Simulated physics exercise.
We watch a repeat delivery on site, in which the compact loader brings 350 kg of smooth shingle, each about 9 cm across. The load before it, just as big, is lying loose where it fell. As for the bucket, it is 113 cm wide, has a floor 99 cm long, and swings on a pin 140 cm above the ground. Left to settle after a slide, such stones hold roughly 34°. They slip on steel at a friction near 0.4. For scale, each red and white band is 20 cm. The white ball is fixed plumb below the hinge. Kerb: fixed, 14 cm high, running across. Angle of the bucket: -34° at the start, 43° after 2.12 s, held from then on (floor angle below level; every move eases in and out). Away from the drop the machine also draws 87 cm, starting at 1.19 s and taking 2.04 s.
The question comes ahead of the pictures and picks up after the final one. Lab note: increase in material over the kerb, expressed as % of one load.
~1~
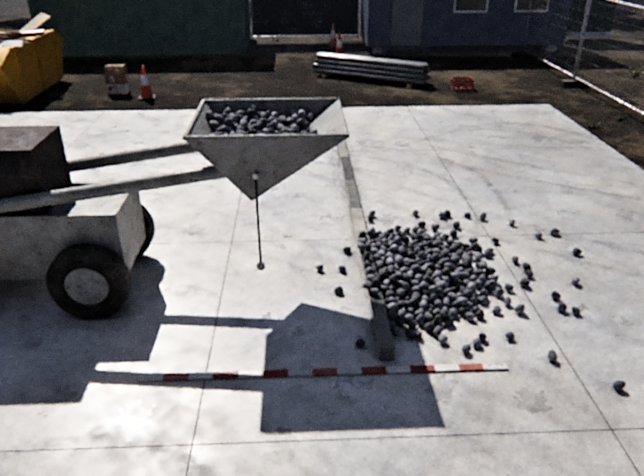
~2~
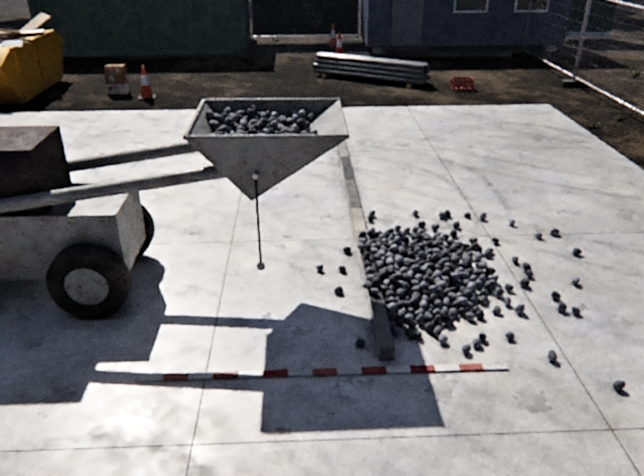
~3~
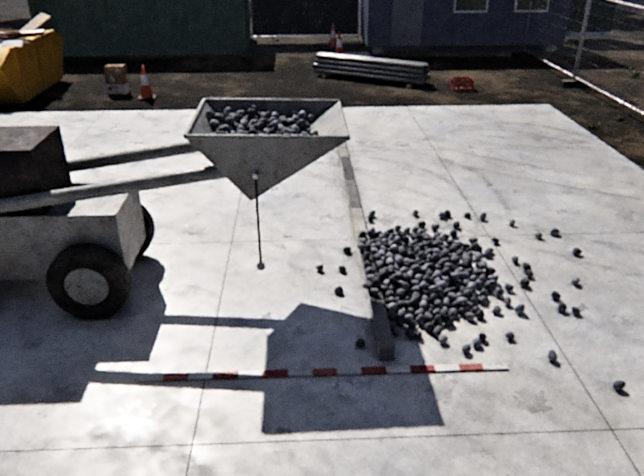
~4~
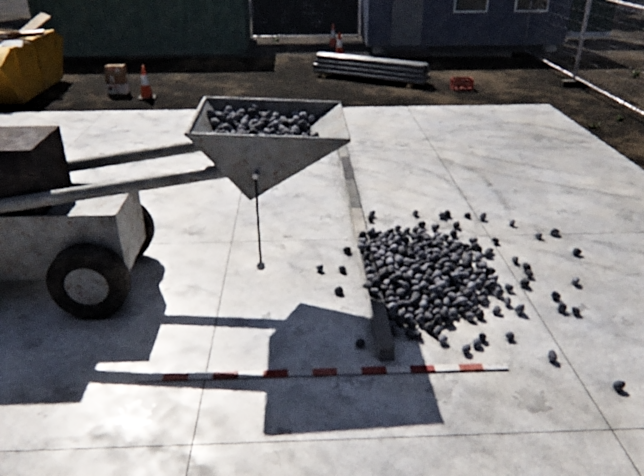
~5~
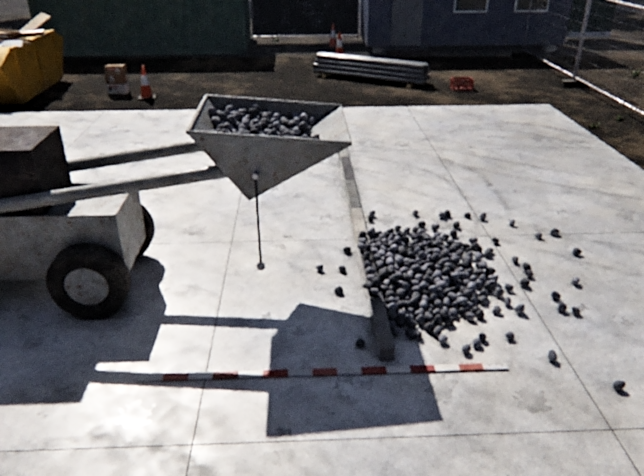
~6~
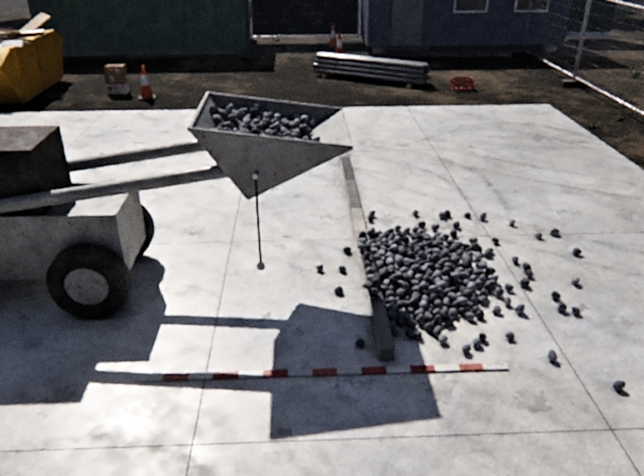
Increase: 2 %.
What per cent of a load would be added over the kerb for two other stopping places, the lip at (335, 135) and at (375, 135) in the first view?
First some 0, then 15 per cent.
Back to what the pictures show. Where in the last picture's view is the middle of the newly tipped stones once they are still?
Their middle is at about (329, 273).
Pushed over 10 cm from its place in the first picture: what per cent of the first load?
I'd say roughly 0 per cent of them.
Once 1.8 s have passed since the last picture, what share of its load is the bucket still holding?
Close to 0 in a hundred is still held.
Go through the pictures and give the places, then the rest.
In the first picture, lip at (349, 136), floor tilted -34°, highest stones at (228, 117). The earlier load is highest near (377, 266), 19 cm above ground level, 4 % on this side of the kerb, 96 % over the kerb.
In the second picture, the bucket is at -34°, its lip at (349, 136); the top of the load is at (228, 117).
In the third picture, lip at (350, 138), floor tilted -33°, highest stones at (228, 117).
In the fourth picture, the bucket is at -31°, its lip at (351, 140); the top of the load is at (226, 116).
In the fifth picture, lip at (352, 144), floor tilted -29°, highest stones at (227, 115).
In the sixth picture, the bucket is at -26°, its lip at (353, 148); the top of the load is at (228, 113).
Then, 1.2 s after the last picture the floor is at 31°; in per cent of one load, 91 in the bucket, 13 on this side of the kerb, 96 over the kerb; the foremost stones are at (560, 270).
Then, 1.8 s after the last picture the floor is at 43°; in per cent of one load, 2 in the bucket, 100 on this side of the kerb, 98 over the kerb; the foremost stones are at (560, 270).
Then, 3.3 s after the last picture the floor is at 43°; in per cent of one load, 0 in the bucket, 102 on this side of the kerb, 98 over the kerb; the foremost stones are at (560, 270).
Then, 6.0 s after the last picture the floor is at 43°; in per cent of one load, 0 in the bucket, 102 on this side of the kerb, 98 over the kerb; the foremost stones are at (560, 270). Net gain over the kerb, 2.
